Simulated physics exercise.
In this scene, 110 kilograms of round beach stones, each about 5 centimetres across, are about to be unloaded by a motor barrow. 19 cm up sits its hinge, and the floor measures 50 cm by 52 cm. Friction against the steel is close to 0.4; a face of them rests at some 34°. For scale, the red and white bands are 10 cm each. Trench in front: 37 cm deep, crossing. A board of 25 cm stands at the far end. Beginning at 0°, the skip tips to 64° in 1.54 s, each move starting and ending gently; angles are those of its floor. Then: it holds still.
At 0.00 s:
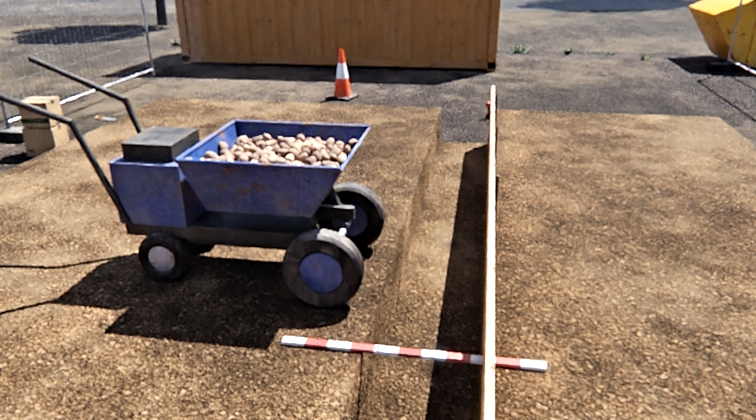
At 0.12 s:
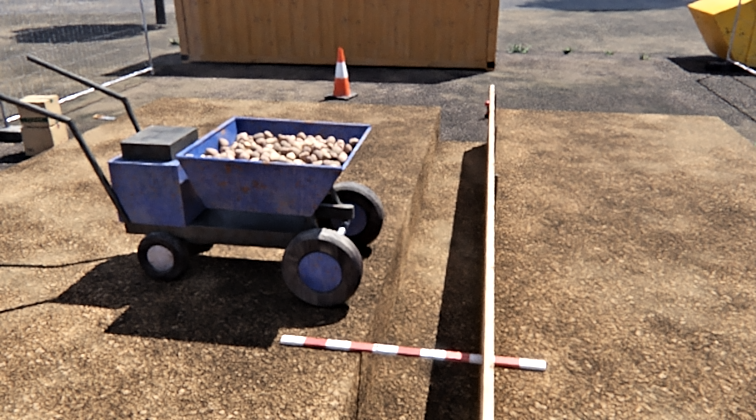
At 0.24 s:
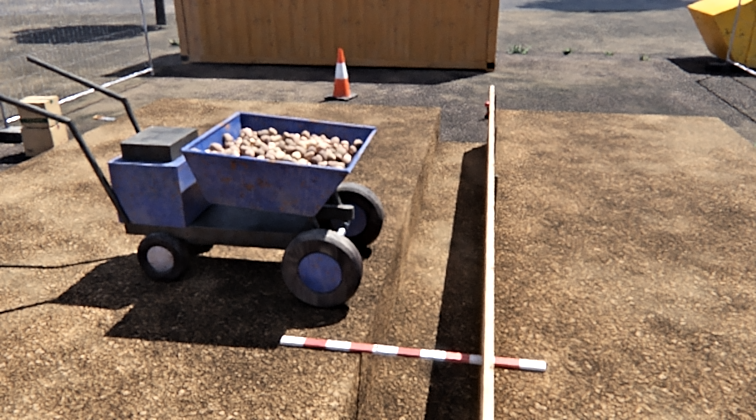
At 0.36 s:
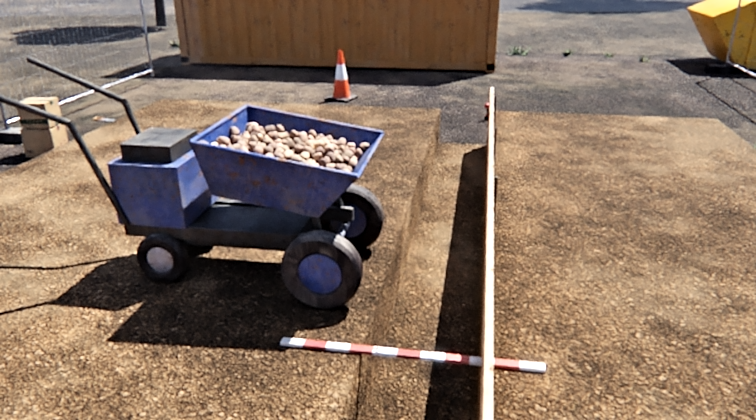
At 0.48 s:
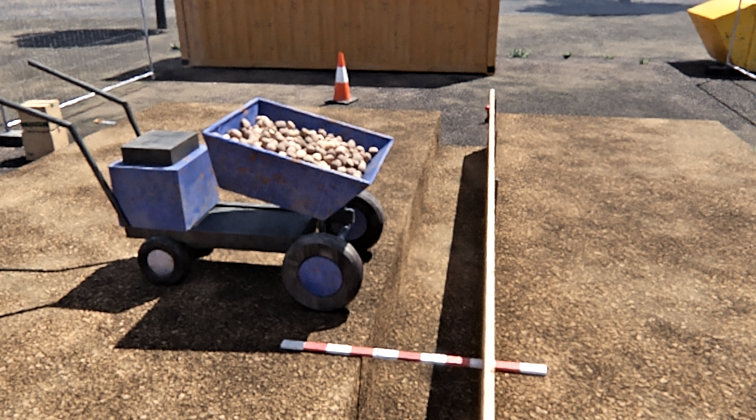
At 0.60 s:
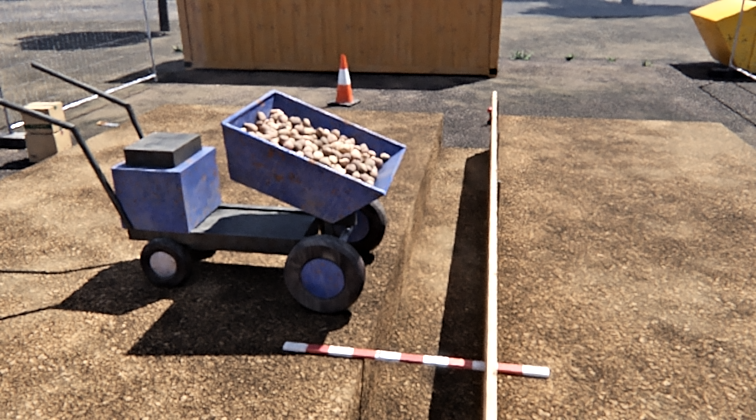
A blue motor barrow with black wheels and handles, its skip heaped with pale brown stones, stands on sunlit brown ground, seen from slightly above and side-on. To its right lie a shallow trench, a long upright board and a red and white banded pole, with an orange cone and wooden wall behind. The skip slowly tilts rightward, its rear rising and the stones shifting within it, while the barrow stays put.
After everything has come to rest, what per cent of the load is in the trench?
I would say 88 percent.
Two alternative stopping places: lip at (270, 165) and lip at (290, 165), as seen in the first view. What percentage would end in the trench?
Result: Close to 90 then close to 90 per cent.
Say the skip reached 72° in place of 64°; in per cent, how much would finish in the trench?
Share in trench: Approx. 100%.
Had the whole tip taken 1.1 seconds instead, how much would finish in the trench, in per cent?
Expected share: Around 90%.
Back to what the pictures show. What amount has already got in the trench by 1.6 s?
Some 35 per cent.
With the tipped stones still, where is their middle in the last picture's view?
I'd put it close to (452, 342).
After 1.2 s the floor is at 54°; 99 % in the skip, 1 % in the trench; the foremost stones are at (439, 225).
After 1.6 s the floor is at 64°; 64 % in the skip, 36 % in the trench, 1 % past the trench; the foremost stones are at (495, 241).
After 2.0 s the floor is at 64°; 41 % in the skip, 58 % in the trench, 1 % past the trench; the foremost stones are at (523, 268).
After 3.9 s the floor is at 64°; 11 % in the skip, 88 % in the trench, 1 % past the trench; the foremost stones are at (528, 274).
